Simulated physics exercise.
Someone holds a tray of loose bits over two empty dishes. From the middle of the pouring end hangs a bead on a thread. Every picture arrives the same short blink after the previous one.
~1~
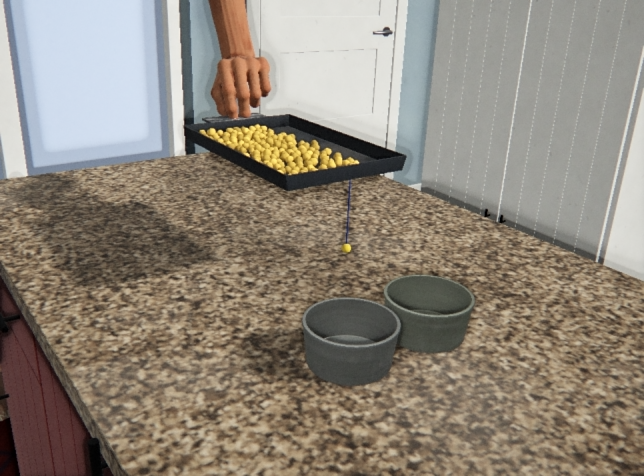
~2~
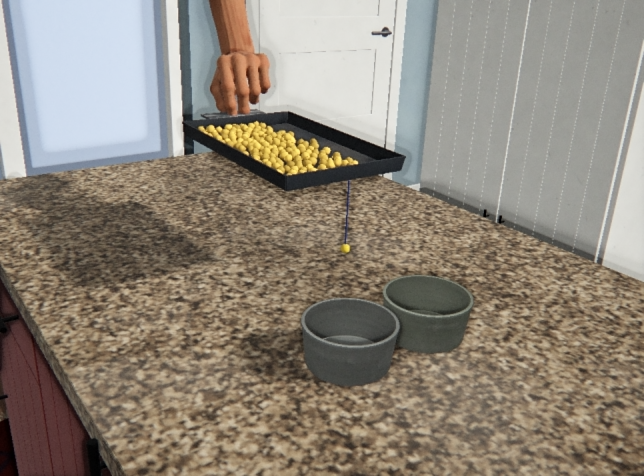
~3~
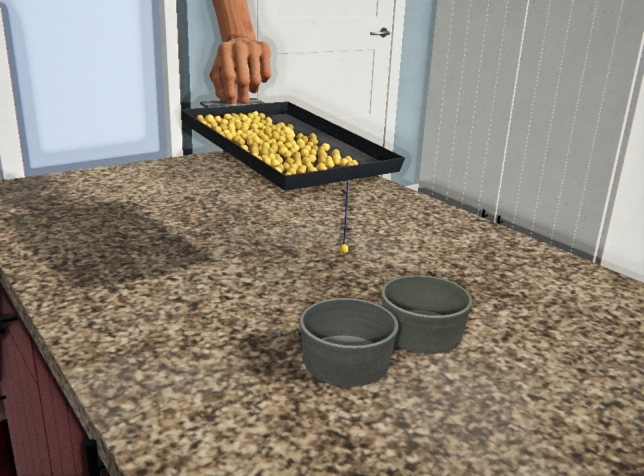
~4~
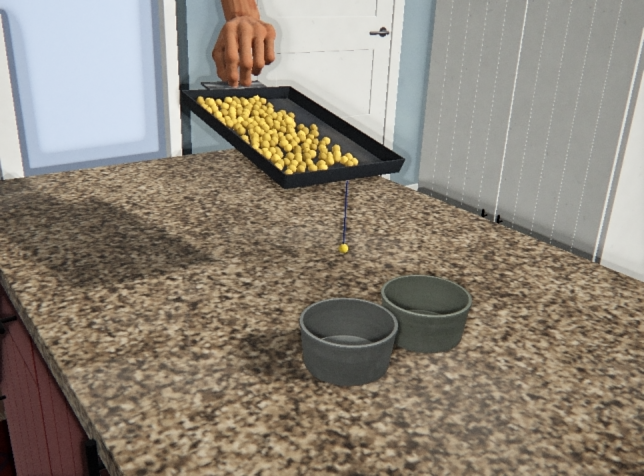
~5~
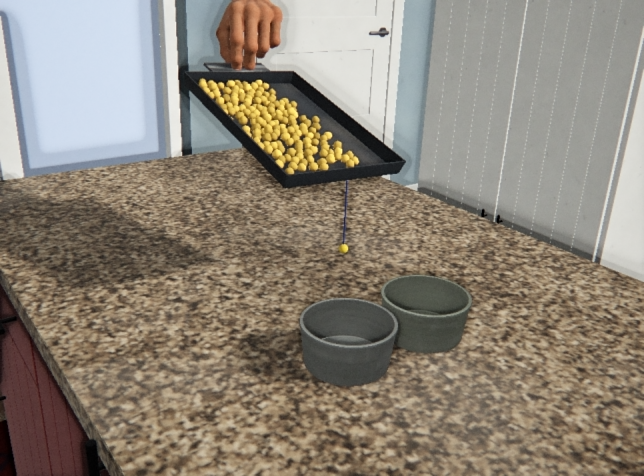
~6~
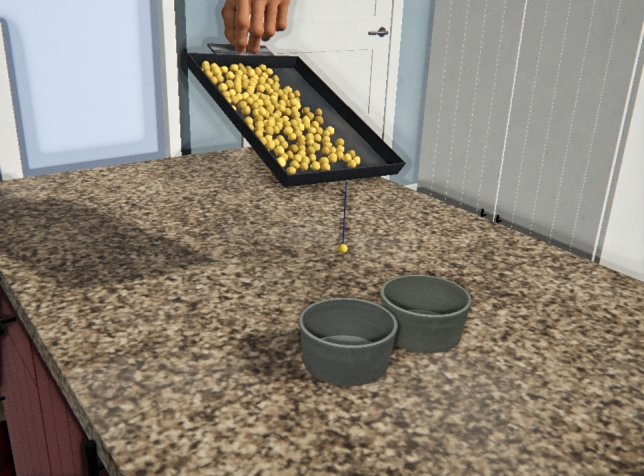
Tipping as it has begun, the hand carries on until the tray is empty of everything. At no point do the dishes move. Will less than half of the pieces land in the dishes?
Well, most of it stays out of the dishes by the end.
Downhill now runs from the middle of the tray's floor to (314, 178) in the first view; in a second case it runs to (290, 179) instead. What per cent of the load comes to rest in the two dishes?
In order: About 0, then 0 percent.
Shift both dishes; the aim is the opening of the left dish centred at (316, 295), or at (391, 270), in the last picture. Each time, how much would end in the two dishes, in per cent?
You'd get 70 in a hundred first and 60 in a hundred after that.
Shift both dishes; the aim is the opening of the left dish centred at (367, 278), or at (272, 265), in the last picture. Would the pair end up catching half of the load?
In turn: Most of it; below a half.
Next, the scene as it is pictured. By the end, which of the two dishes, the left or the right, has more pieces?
The one to the right.
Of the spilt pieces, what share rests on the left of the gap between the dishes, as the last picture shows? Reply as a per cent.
Estimate: Near 50 per cent.
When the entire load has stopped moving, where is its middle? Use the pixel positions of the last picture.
Last view, centre at rest - approx. (399, 313).
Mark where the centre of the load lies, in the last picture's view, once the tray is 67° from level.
(346, 143).
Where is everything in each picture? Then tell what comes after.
Corners of the pouring end at (288, 174) and (403, 155), level; middle of the load at (275, 150), puffed corn balls; left dish at (380, 359); right dish at (459, 328); bead on its thread at (346, 248), in the first picture.
Corners of the pouring end at (287, 175) and (402, 156), level; middle of the load at (274, 148), in the second picture.
Corners of the pouring end at (286, 174) and (402, 157), tipped barely, lowest at the right corner; middle of the load at (273, 142), in the third picture.
Corners of the pouring end at (287, 174) and (402, 158), tipped a little, lowest at the right corner; middle of the load at (273, 132), in the fourth picture.
Corners of the pouring end at (288, 173) and (403, 160), tipped clearly, lowest at the right corner; middle of the load at (275, 123), in the fifth picture.
Corners of the pouring end at (289, 173) and (403, 162), tipped clearly, lowest at the right corner; middle of the load at (278, 114); left dish at (377, 359); right dish at (456, 328), in the sixth picture.
Soon after the last picture, tray tipped steeply; all on the tray.
A little later, tray tipped past a quarter turn; most on the tray; a stray few in the left dish; a stray few in the right dish; a small part outside both; a stray few in the air.
Later still, tray tipped past a quarter turn; a small part in the left dish; about a quarter in the right dish; most outside both.
At rest, tray tipped past a quarter turn; a small part in the left dish; about a quarter in the right dish; most outside both.
